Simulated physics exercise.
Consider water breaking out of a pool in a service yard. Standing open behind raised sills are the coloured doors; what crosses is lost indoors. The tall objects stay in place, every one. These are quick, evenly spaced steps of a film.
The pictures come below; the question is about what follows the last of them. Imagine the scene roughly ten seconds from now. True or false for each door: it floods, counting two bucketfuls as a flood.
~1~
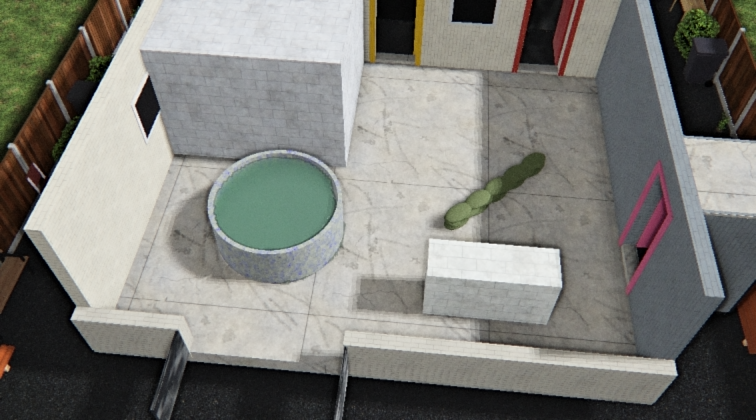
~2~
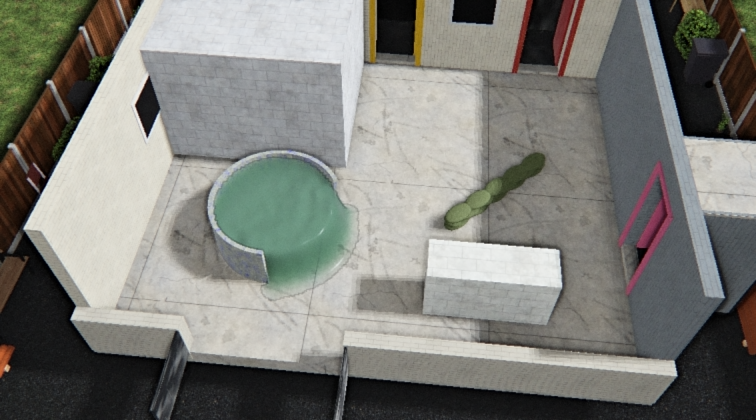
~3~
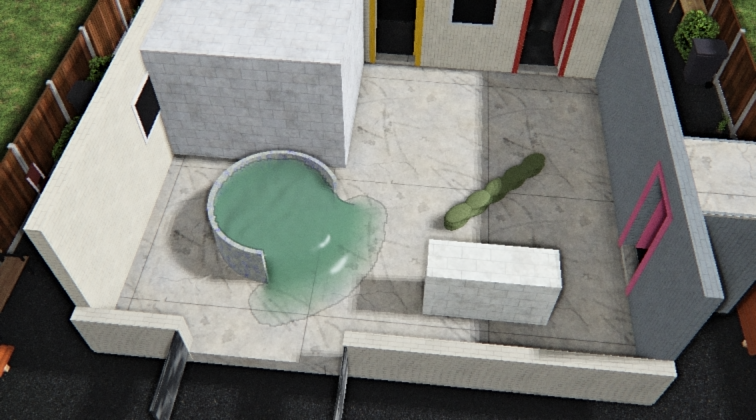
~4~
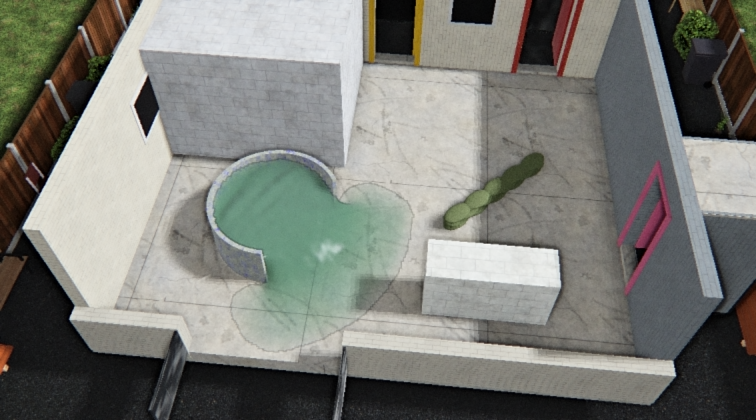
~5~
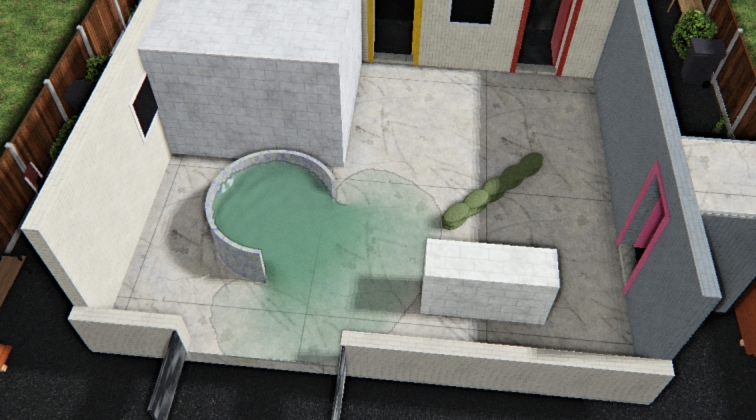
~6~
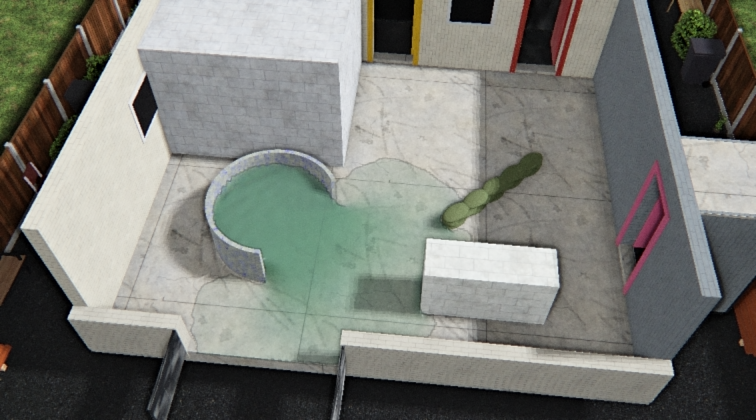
Yellow door - false; pink door - true; red door - true.
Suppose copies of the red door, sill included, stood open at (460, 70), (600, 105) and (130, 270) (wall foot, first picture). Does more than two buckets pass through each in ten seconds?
Below, above, below.
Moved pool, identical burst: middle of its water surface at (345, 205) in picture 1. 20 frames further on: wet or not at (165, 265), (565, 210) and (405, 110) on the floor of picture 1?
First one gets inundated, next one gets inundated, last one stays unwetted.
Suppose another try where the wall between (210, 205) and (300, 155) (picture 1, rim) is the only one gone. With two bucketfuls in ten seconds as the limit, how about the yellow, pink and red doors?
One by one: Yellow door ends up below; pink door ends up below; red door ends up below.
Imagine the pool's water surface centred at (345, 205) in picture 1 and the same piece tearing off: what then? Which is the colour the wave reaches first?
That would be the pink-painted one.
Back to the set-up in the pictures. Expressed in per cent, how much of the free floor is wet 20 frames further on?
I'd estimate some 55 per cent.
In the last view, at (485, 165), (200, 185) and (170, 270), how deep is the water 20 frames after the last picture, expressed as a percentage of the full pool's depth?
Depths of roughly 4, 0 and 0 per cent.
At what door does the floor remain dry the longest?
My pick is the one in yellow.
A moment on, water covers 35 % of the floor; the yellow door not reached, the pink door not reached, the red door not reached.
Next, water covers 45 % of the floor; the yellow door not reached, the pink door over two buckets in, the red door not reached.
Then, water covers 55 % of the floor; the yellow door not reached, the pink door far over two buckets in, the red door wet at the sill, nothing in.
Later, water covers 65 % of the floor; the yellow door not reached, the pink door far over two buckets in, the red door under two buckets in.
In the end, water covers 75 % of the floor; the yellow door wet at the sill, nothing in, the pink door far over two buckets in, the red door over two buckets in.
